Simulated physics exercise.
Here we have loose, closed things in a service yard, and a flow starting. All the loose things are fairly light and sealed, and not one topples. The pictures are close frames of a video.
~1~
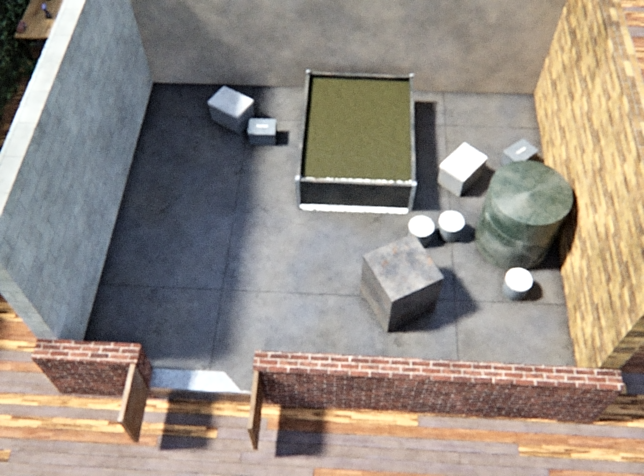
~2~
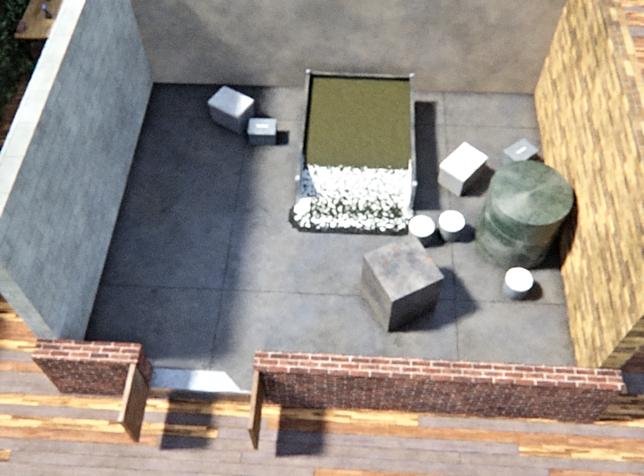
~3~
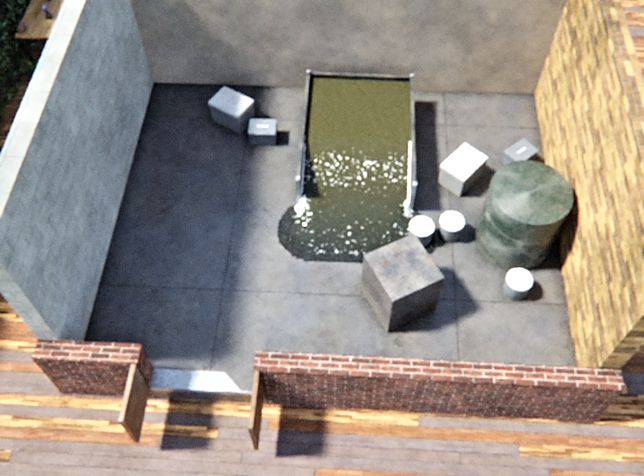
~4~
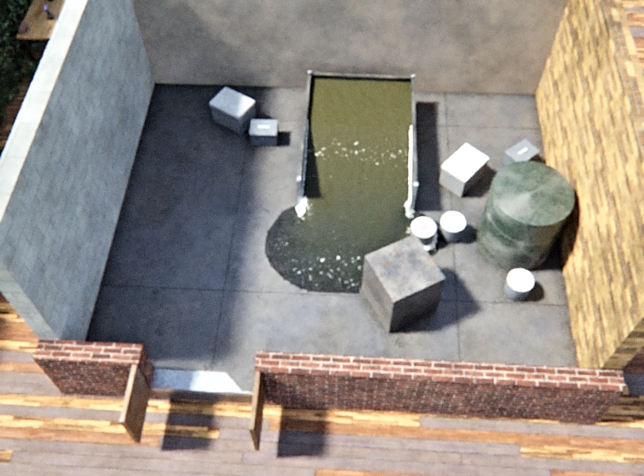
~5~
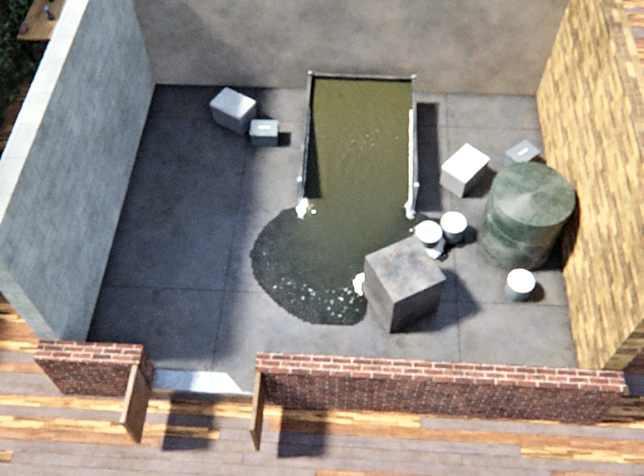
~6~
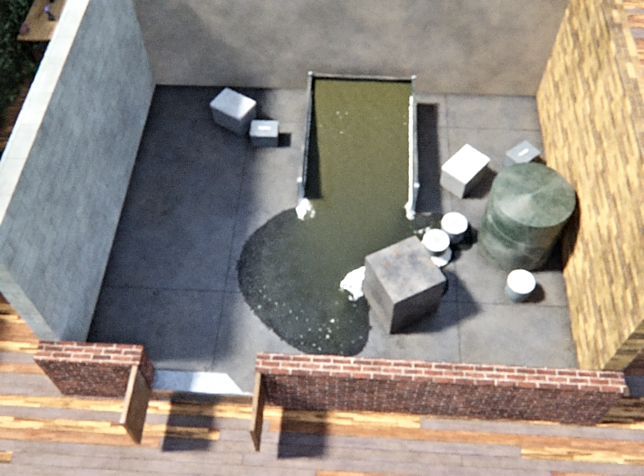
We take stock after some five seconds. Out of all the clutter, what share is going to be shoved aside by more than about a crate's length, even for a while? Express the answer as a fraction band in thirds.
Fraction band: Less than 1/3.
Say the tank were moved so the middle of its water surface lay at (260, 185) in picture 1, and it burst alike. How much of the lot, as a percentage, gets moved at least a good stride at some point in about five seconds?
My guess is about 10 percent of them.
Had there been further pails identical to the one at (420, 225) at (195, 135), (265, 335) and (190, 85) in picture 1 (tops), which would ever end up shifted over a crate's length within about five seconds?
Item by item: Remains in place, goes the distance, remains in place.
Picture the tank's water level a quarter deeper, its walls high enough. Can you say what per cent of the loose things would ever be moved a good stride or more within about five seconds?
30 per cent or so.
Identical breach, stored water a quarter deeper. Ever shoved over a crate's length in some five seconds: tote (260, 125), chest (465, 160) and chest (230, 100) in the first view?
Note, in sequence: Within that / within that / within that.
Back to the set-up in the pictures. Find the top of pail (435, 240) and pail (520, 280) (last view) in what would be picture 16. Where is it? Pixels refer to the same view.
Estimated positions: (524, 294) and (548, 289), approximately.
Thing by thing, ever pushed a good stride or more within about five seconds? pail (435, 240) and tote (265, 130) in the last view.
Answer in sequence: The full distance; a shorter distance.
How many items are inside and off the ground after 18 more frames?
That makes 2.
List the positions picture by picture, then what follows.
The first frame shows a pail at (422, 226) rests on the ground; a pail at (452, 221) rests on the ground; 0 of 7 have shifted.
The second frame shows a pail at (422, 226), on the bottom; a pail at (452, 221) rests on the ground; 0 of 7 have shifted.
The third frame shows a pail at (422, 226) rests on the ground; a pail at (452, 221), on the bottom; 0 of 7 have shifted.
The fourth frame shows a pail at (424, 227), on the bottom; a pail at (454, 221) rests on the ground; 0 of 7 have shifted.
The fifth frame shows a pail at (429, 231) rests on the ground, close to its start; a pail at (454, 222), on the bottom; 1 of 7 have shifted.
The sixth frame shows a pail at (437, 240), on the bottom, close to its start; a pail at (455, 223) rests on the ground; 1 of 7 have shifted.
A moment on, 1 of 7 are well off their spots; 0 afloat.
Next, 1 of 7 are well off their spots; 0 afloat.
Later, 2 of 7 are well off their spots; 2 afloat.
In the end, 1 of 7 are well off their spots, and 2 have been at some point; 2 afloat.
